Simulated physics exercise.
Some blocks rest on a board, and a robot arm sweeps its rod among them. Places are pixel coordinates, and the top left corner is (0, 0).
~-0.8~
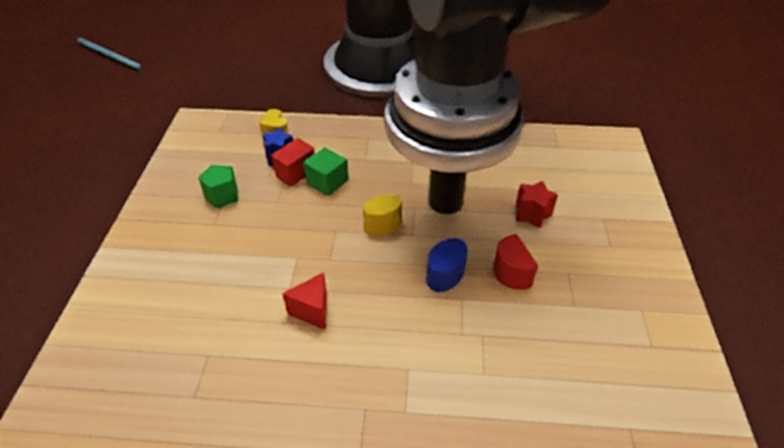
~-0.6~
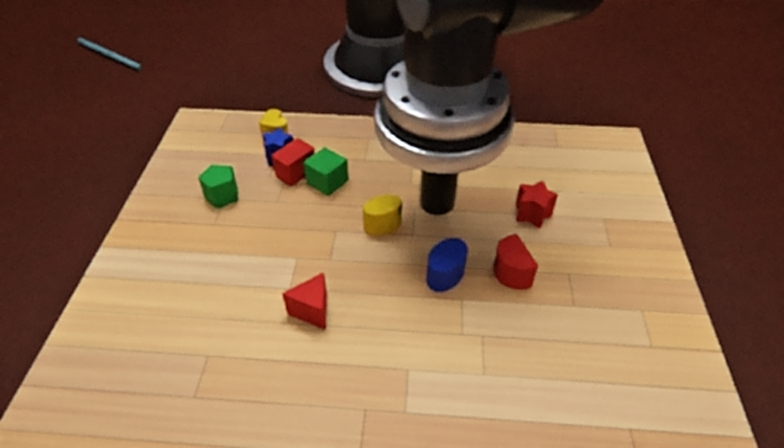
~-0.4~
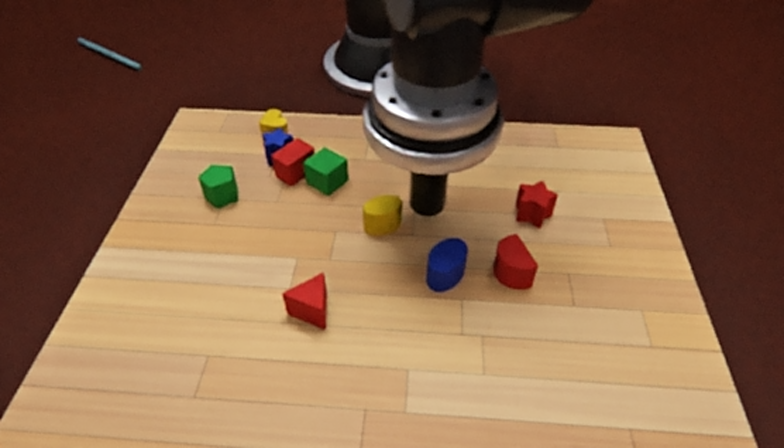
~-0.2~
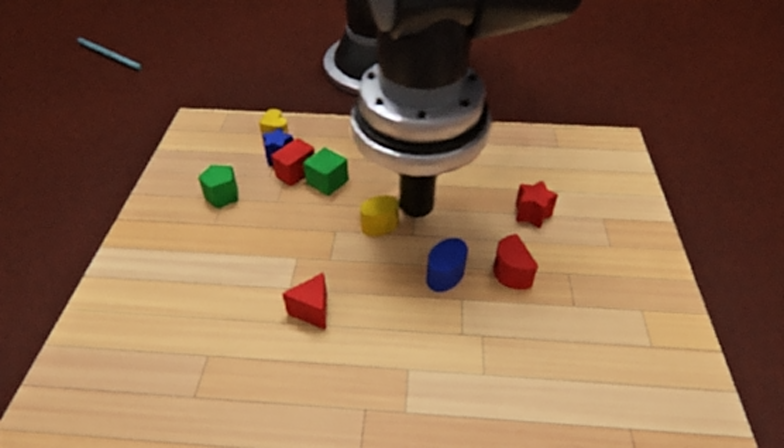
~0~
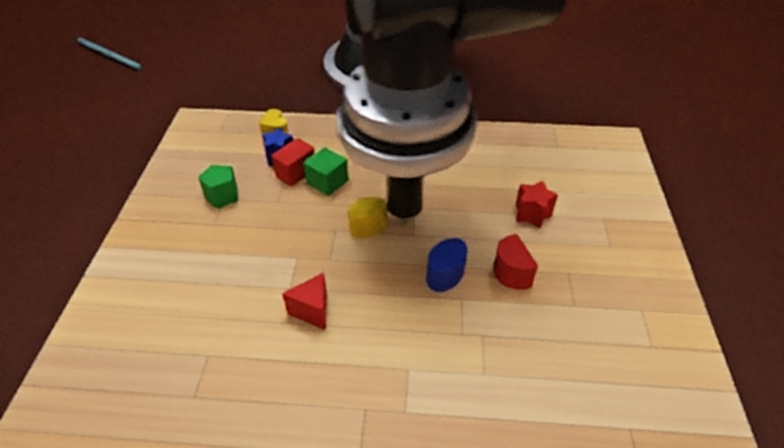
The video shows a robot arm above a wooden board scattered with red, blue, green and yellow blocks. The arm moves its dark rod a short way left, meets the yellow block and pushes it slightly left.
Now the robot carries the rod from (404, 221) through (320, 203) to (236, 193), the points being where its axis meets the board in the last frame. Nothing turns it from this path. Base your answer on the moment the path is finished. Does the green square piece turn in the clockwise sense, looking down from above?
The answer is yes.
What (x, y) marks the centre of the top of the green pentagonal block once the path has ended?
The answer is (196, 173).
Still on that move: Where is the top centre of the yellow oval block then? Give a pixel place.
That would be at about pixel (329, 209).
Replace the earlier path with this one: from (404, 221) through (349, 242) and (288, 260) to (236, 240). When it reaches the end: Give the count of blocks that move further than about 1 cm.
The push will move one block.
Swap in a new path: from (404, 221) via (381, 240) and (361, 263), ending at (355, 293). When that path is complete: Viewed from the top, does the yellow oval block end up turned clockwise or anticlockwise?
The yellow oval block rotates clockwise.
The first path, step by step. One third of the way, rod (345, 194); yellow oval block (331, 209), turned 100° anticlockwise.
Two thirds of the way, rod (287, 184); red oblong block (290, 147), turned 15° anticlockwise; green square piece (317, 157), turned 55° clockwise; yellow oval block (329, 209), turned 110° anticlockwise.
At the end, rod (232, 179); green pentagonal block (196, 173); red oblong block (290, 147), turned 15° anticlockwise; green square piece (317, 157), turned 55° clockwise; yellow oval block (329, 209), turned 110° anticlockwise.
